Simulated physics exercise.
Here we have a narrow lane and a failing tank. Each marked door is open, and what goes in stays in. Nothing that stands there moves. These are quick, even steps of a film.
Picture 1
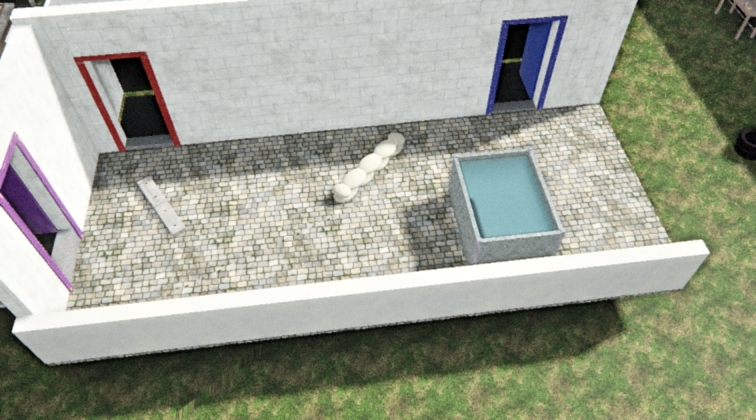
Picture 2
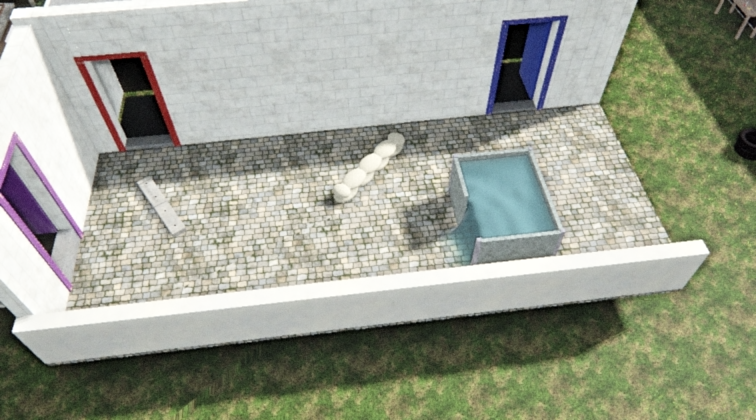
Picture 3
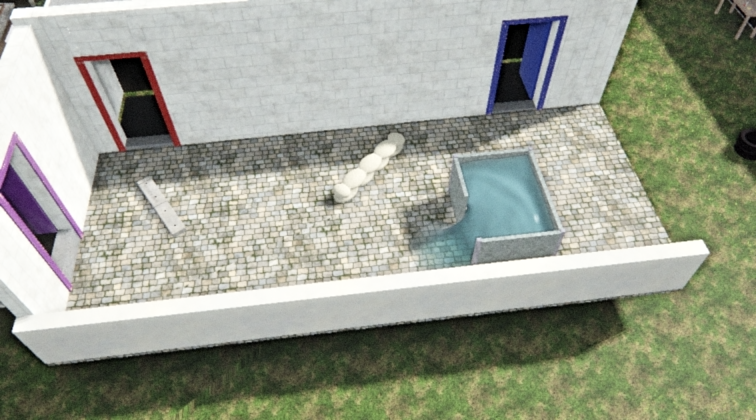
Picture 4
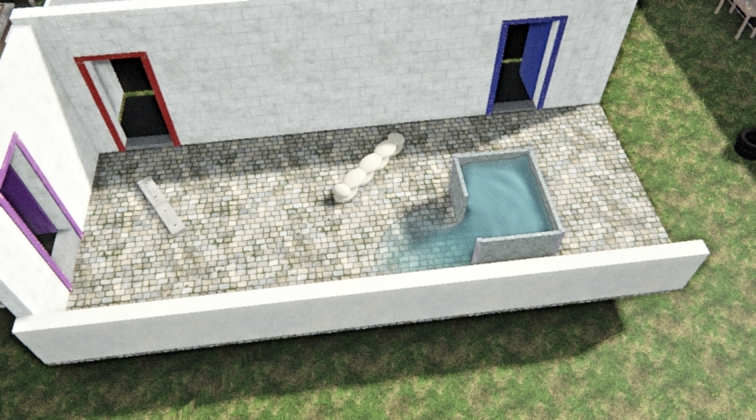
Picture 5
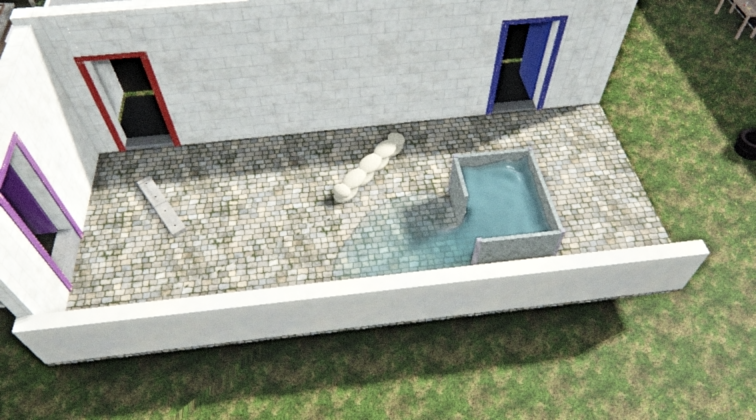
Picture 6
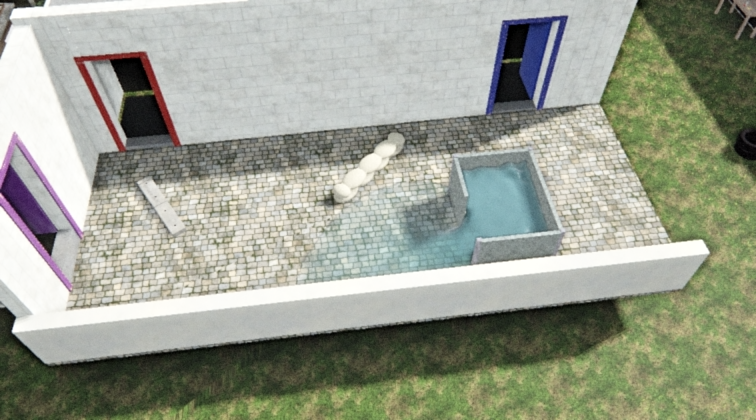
A walled stone courtyard held an open tank of still water, then a gap appeared in the tank's left side and water poured out, spreading left across the paving along the low front wall.
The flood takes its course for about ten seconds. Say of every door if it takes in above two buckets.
The red door lets in a lot; the purple door admits no more than that; the blue door admits no more than that.
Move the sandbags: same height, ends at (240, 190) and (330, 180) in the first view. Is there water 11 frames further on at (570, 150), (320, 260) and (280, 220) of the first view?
One after the other: Not flooded, covered, covered.
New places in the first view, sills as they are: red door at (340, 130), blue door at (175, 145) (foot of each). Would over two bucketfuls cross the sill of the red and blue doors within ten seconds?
Then: The red door holds; the blue door lets more in.
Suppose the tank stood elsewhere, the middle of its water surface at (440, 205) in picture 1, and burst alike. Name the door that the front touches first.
That is the purple-painted one.
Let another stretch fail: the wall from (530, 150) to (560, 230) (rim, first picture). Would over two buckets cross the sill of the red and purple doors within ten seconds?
Then: The red door stays under, the purple door takes less.
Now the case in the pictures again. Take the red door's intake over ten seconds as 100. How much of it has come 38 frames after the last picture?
Some 70 per cent.
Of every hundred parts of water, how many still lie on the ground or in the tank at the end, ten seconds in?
Some 92 per cent.
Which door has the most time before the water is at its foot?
The door marked blue.
A moment on, water covers 30 % of the floor; the red door not reached, the purple door not reached, the blue door not reached.
Next, water covers 45 % of the floor; the red door not reached, the purple door wet at the sill, nothing in, the blue door not reached.
Then, water covers 55 % of the floor; the red door under two buckets in, the purple door wet at the sill, nothing in, the blue door not reached.
Later, water covers 55 % of the floor; the red door far over two buckets in, the purple door wet at the sill, nothing in, the blue door not reached.
In the end, water covers 70 % of the floor; the red door far over two buckets in, the purple door wet at the sill, nothing in, the blue door wet at the sill, nothing in.
